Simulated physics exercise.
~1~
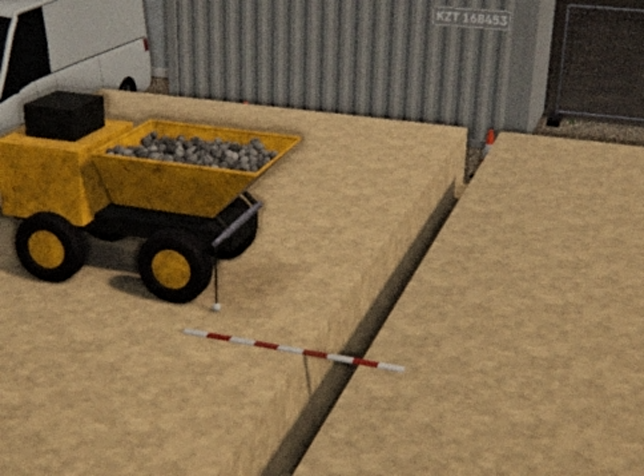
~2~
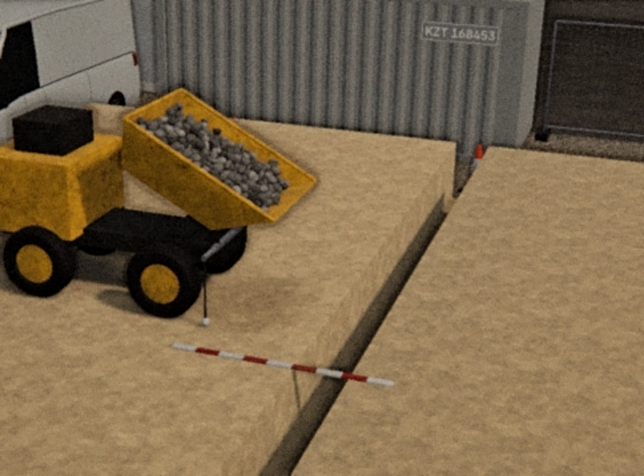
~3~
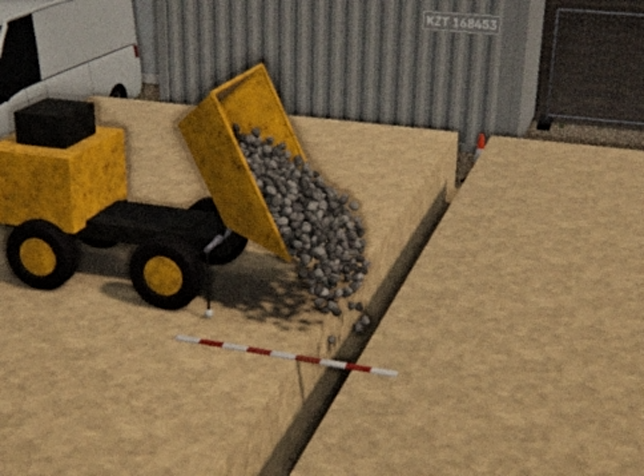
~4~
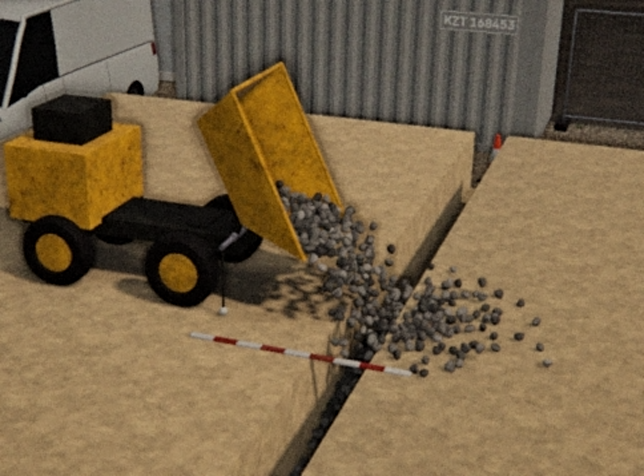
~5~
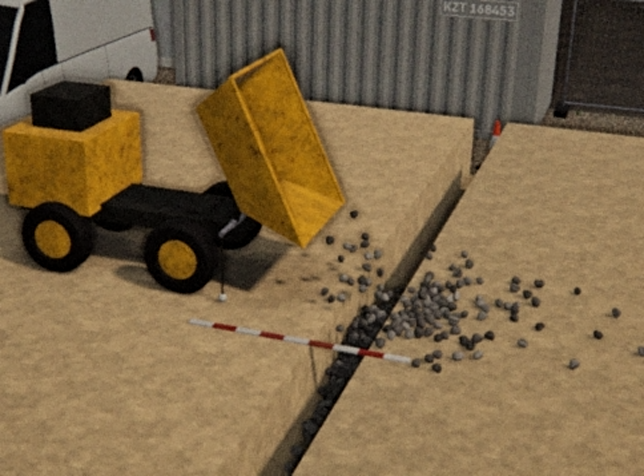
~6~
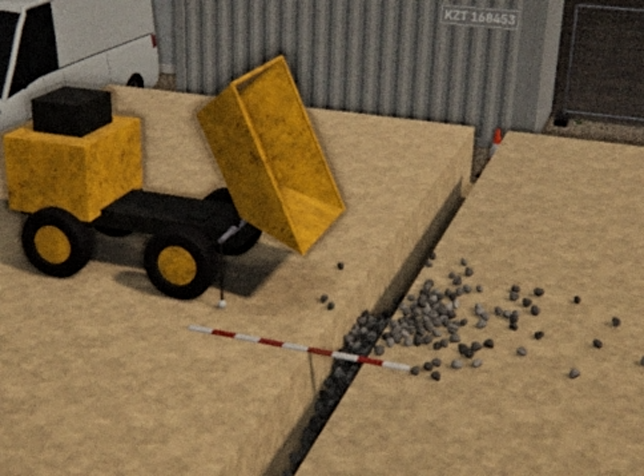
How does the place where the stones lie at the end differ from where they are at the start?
At the start the stones are heaped in the dumper's yellow body, on the left. At the end they lie lower and further right, mostly in the trench, with some scattered on the ground beyond it.
